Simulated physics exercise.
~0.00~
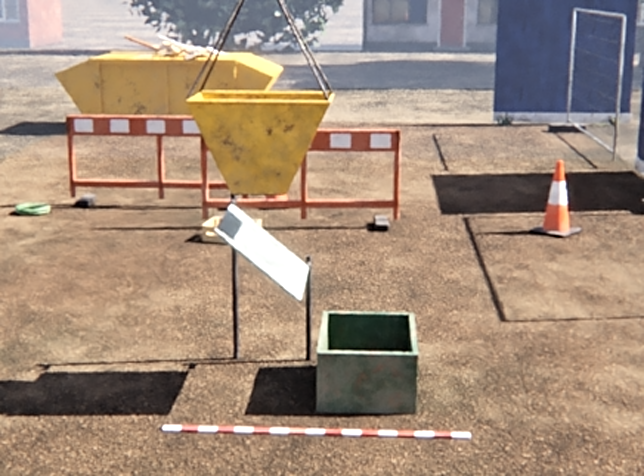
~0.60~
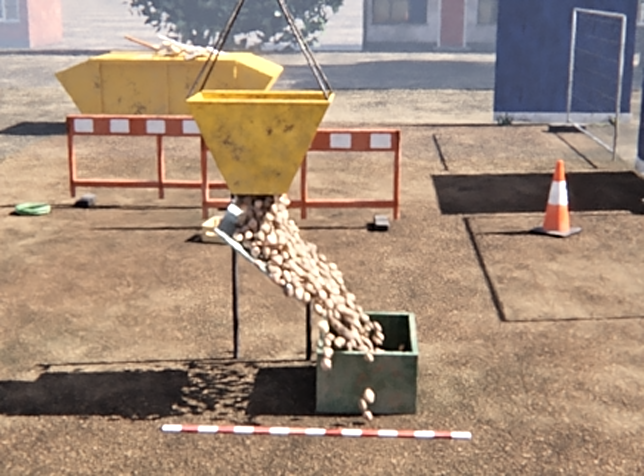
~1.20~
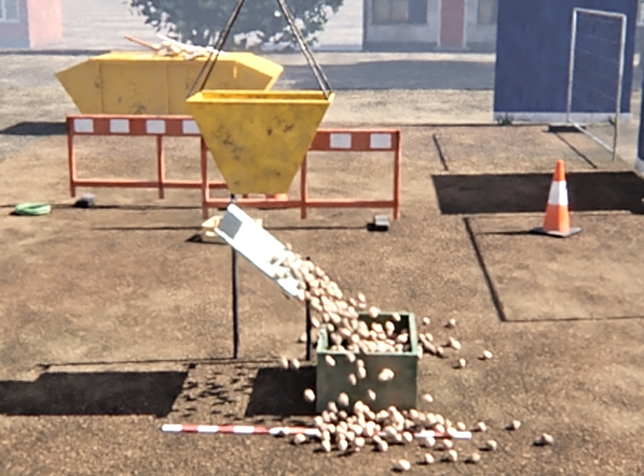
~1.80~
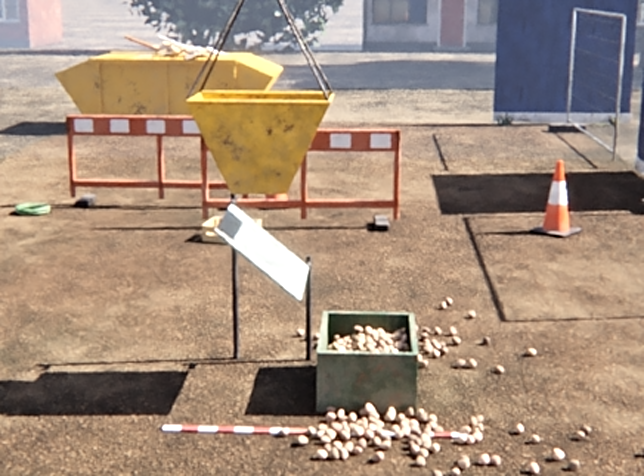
Round beach stones pouring from a hanging yellow skip down a steel slope, mostly filling a green bin, others scattering around it.
